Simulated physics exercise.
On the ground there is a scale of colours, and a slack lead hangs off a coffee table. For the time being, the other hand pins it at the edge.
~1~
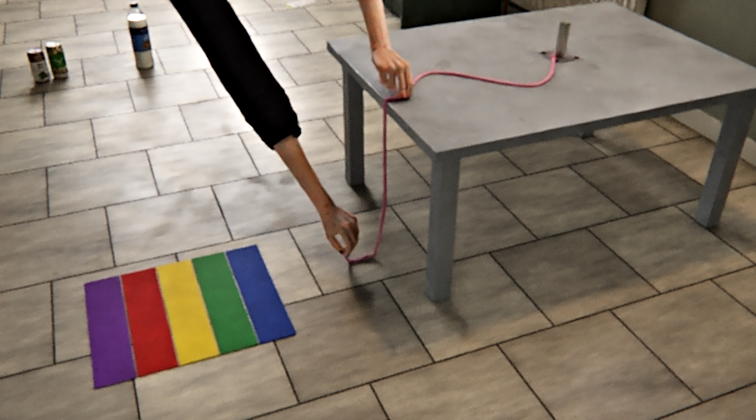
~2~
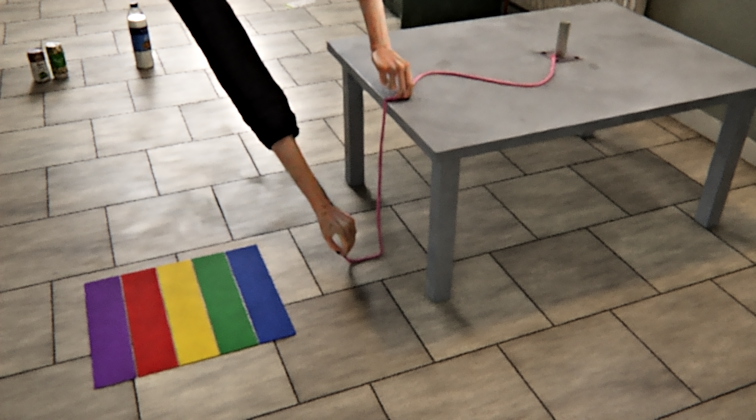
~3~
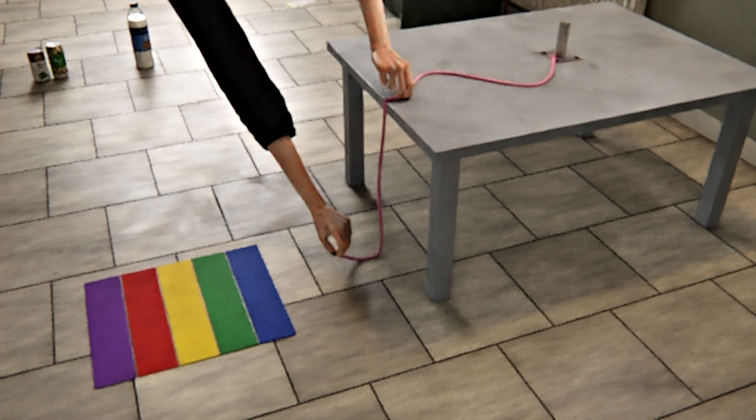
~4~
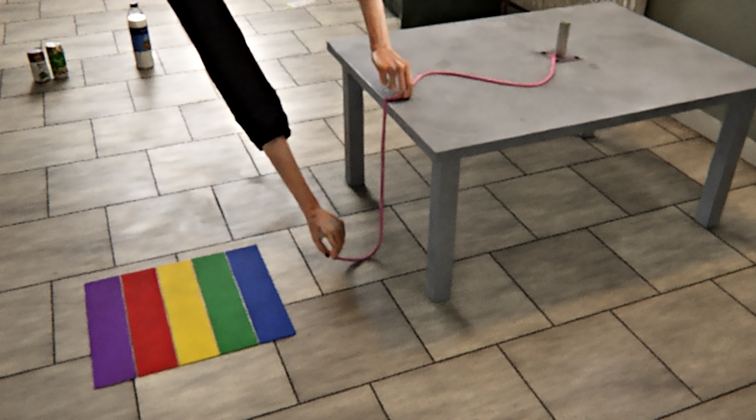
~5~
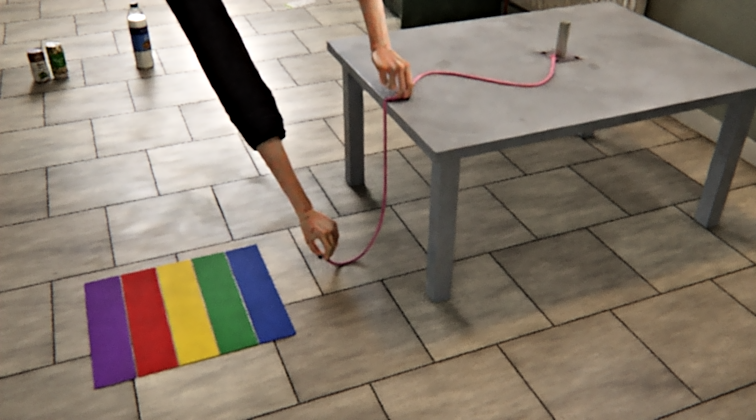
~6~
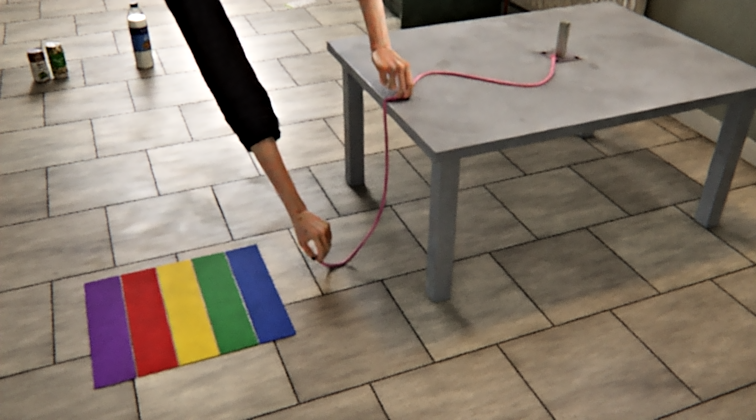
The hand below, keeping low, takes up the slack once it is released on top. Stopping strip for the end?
Red.
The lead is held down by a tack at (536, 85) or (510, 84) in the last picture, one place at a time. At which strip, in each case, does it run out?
It would be yellow, then yellow.
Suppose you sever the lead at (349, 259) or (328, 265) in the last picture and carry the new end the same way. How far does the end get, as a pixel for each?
Estimated pixels: (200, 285) then (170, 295).
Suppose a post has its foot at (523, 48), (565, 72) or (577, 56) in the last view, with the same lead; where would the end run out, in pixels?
In order, it comes out close to (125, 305), (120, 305) and (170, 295).
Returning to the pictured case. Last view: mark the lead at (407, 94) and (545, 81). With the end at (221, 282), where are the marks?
One heads to (373, 132) and the other heads to (519, 76).
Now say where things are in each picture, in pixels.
The first picture shows end (345, 252); blue (271, 320); green (233, 330); yellow (195, 340); red (154, 351); purple (113, 362).
The second picture shows end (342, 253); lead through (552, 70) (501, 83) (429, 73) (393, 99) (380, 172) (380, 234).
The third picture shows end (338, 254).
The fourth picture shows end (331, 256); lead through (552, 70) (501, 83) (429, 73) (393, 99) (382, 171) (381, 234).
The fifth picture shows end (325, 257).
The sixth picture shows end (318, 259); lead through (552, 70) (501, 83) (429, 73) (393, 99) (387, 170) (369, 234).
A little later, end near (221, 282); over green.
Next, end near (174, 293); over yellow.
When it is tight, end near (147, 300); over red. It gets as far as the red strip.
